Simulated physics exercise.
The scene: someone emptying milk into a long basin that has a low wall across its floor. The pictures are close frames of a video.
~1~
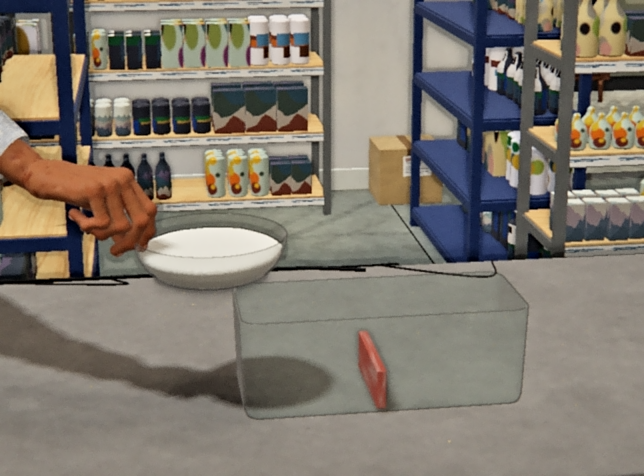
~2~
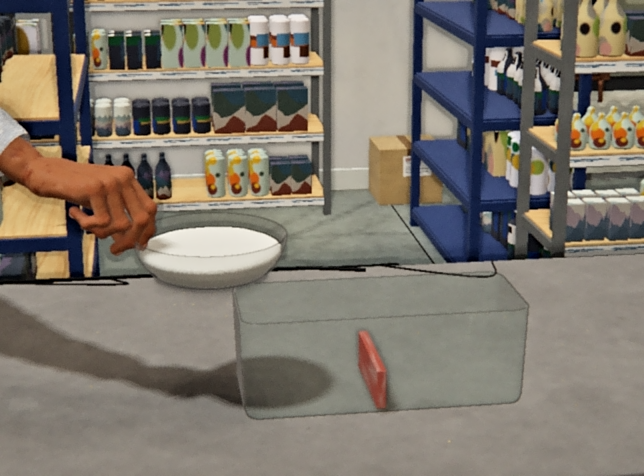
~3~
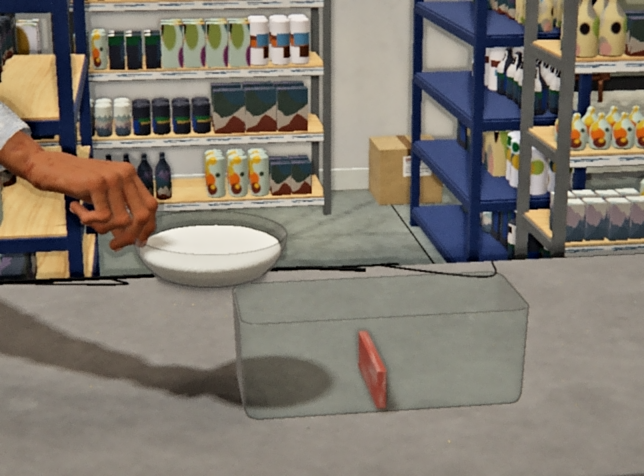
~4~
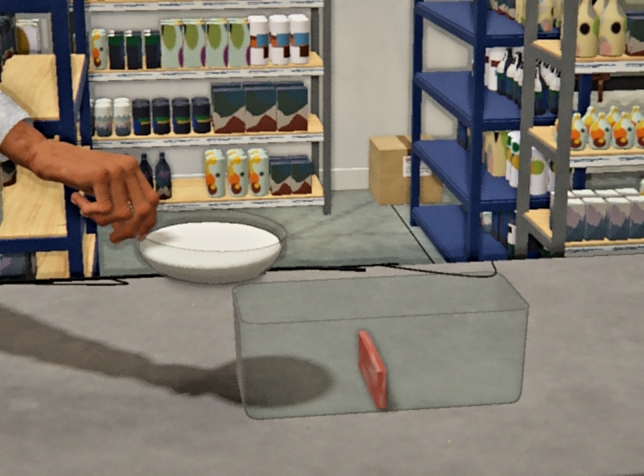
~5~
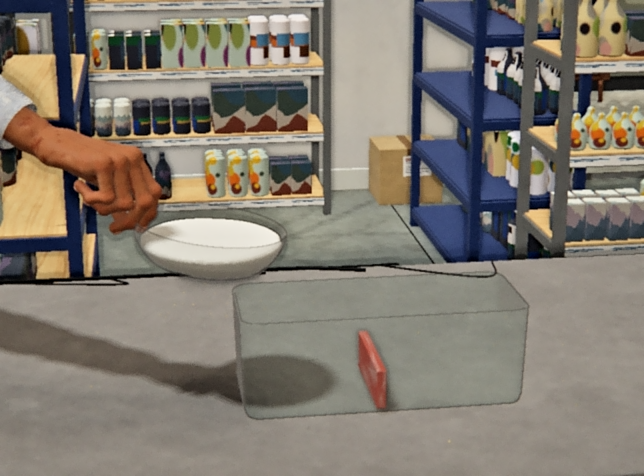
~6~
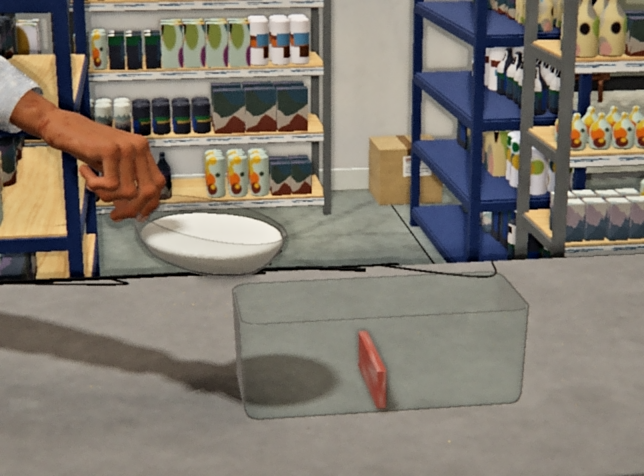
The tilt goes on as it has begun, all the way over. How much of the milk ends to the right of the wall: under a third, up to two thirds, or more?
The share right of the wall is between a third and two thirds.
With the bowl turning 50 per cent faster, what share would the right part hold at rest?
It comes to 60 per cent or so.
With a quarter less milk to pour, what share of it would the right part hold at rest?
Roughly 35 in a hundred.
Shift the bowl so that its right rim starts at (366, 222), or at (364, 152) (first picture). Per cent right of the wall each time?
Near 95 % and 90 %.
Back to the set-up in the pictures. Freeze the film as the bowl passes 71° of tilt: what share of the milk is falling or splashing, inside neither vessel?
Some 55 per cent.
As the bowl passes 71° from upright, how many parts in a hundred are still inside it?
Roughly 30 in a hundred.
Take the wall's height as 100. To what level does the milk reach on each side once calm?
Some 30 per cent left and 30 right.
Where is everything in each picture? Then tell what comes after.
It leans 0°; its right rim is at (286, 233); the milk meets the walls at (139, 251) and (281, 244); the long basin's rim runs from (237, 305) to (515, 291); the wall's top is at (372, 352), in the first frame.
It leans 1°; its right rim is at (286, 233); the milk meets the walls at (139, 249) and (281, 243), in the second frame.
It leans 2°; its right rim is at (286, 233); the milk meets the walls at (139, 247) and (280, 242), in the third frame.
It leans 5°; its right rim is at (286, 233); the milk meets the walls at (139, 243) and (281, 240), in the fourth frame.
It leans 8°; its right rim is at (286, 233); the milk meets the walls at (139, 237) and (281, 237), in the fifth frame.
It leans 12°; its right rim is at (285, 233); the milk meets the walls at (140, 230) and (282, 233), in the sixth frame.
A moment on, the bowl is tipped part way and 28 per cent is still to pour, 19 is left of the wall and 0 right of it.
Next, the bowl is tipped right over and 0 per cent is still to pour, 43 is left of the wall and 52 right of it.
Then the bowl is tipped right over and 0 per cent is still to pour, 48 is left of the wall and 51 right of it.
Later the bowl is tipped right over and 0 per cent is still to pour, 48 is left of the wall and 51 right of it.
Finally, 48 per cent lies left of the wall, 51 right of it and 1 outside.
